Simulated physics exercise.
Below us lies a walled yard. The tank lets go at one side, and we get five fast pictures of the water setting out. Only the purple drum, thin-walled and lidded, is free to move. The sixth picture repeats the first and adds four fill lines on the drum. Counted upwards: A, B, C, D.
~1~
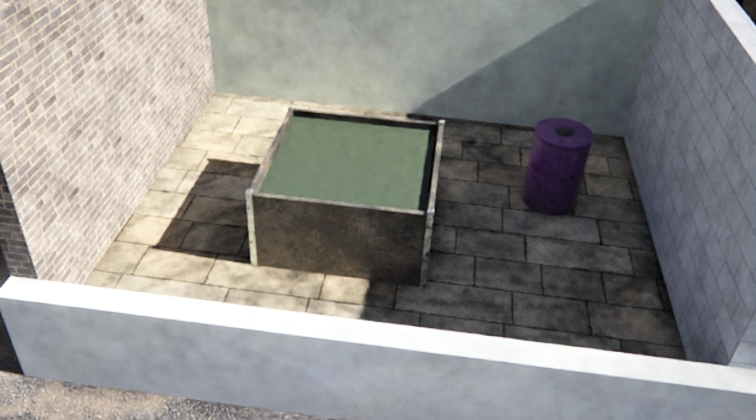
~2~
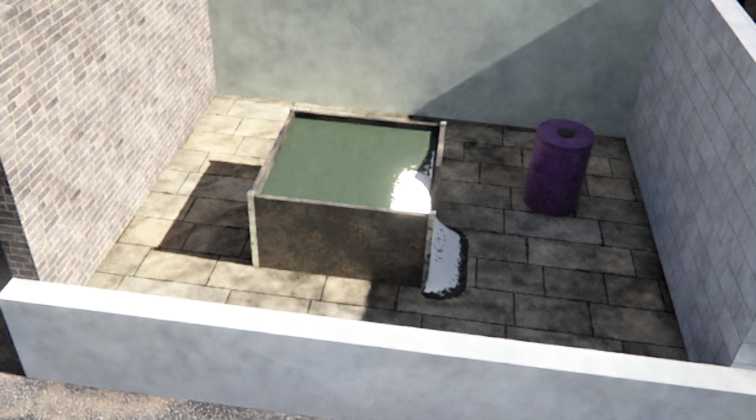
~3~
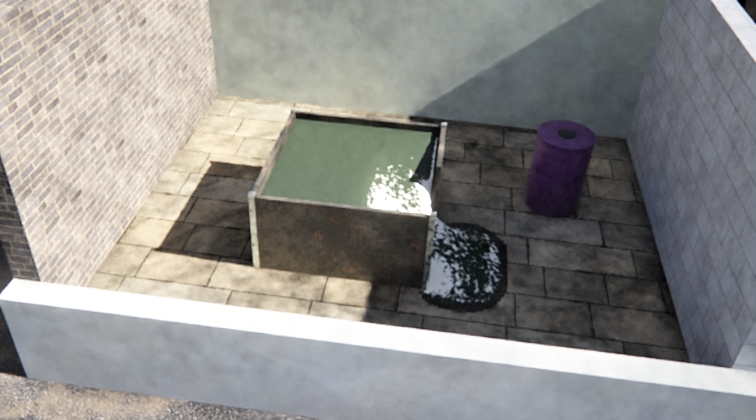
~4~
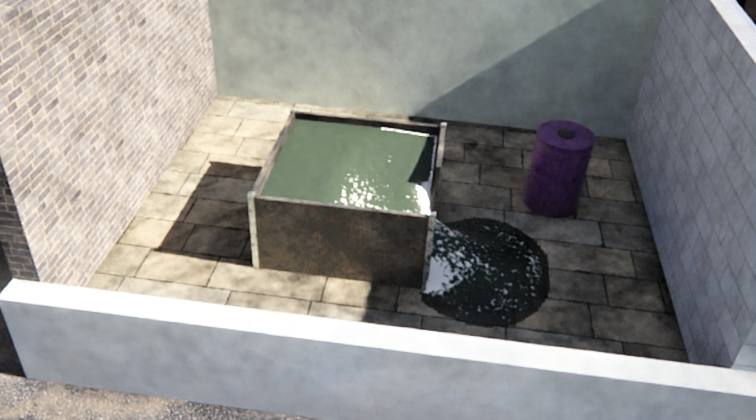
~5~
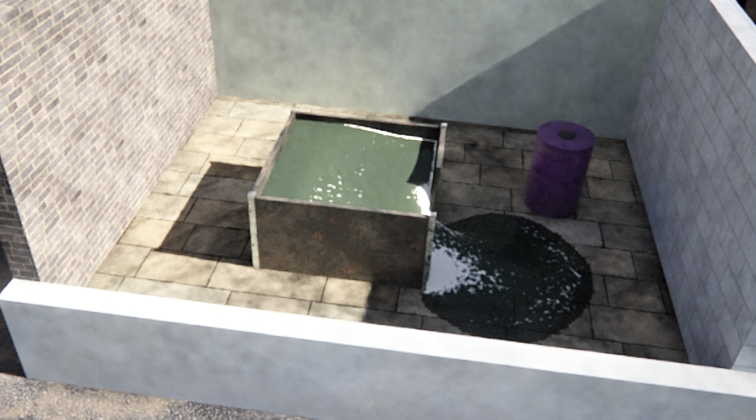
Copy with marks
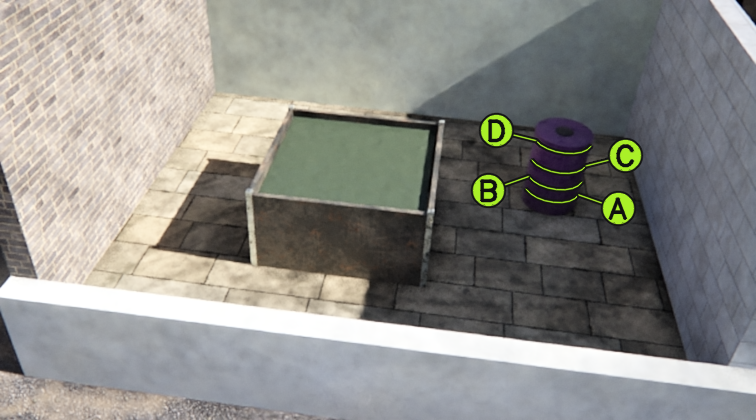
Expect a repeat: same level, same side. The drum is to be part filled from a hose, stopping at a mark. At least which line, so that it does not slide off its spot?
It is A.
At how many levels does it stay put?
All of them.
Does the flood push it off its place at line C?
No, not at all.
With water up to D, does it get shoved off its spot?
No.
On the marked copy, A at (553, 202); B at (556, 189); C at (560, 173); D at (564, 153); from the bottom up A, B, C, D.
Choosing A, it does not move.
Choosing B, it does not move.
Choosing C, it does not move.
Choosing D, it does not move.
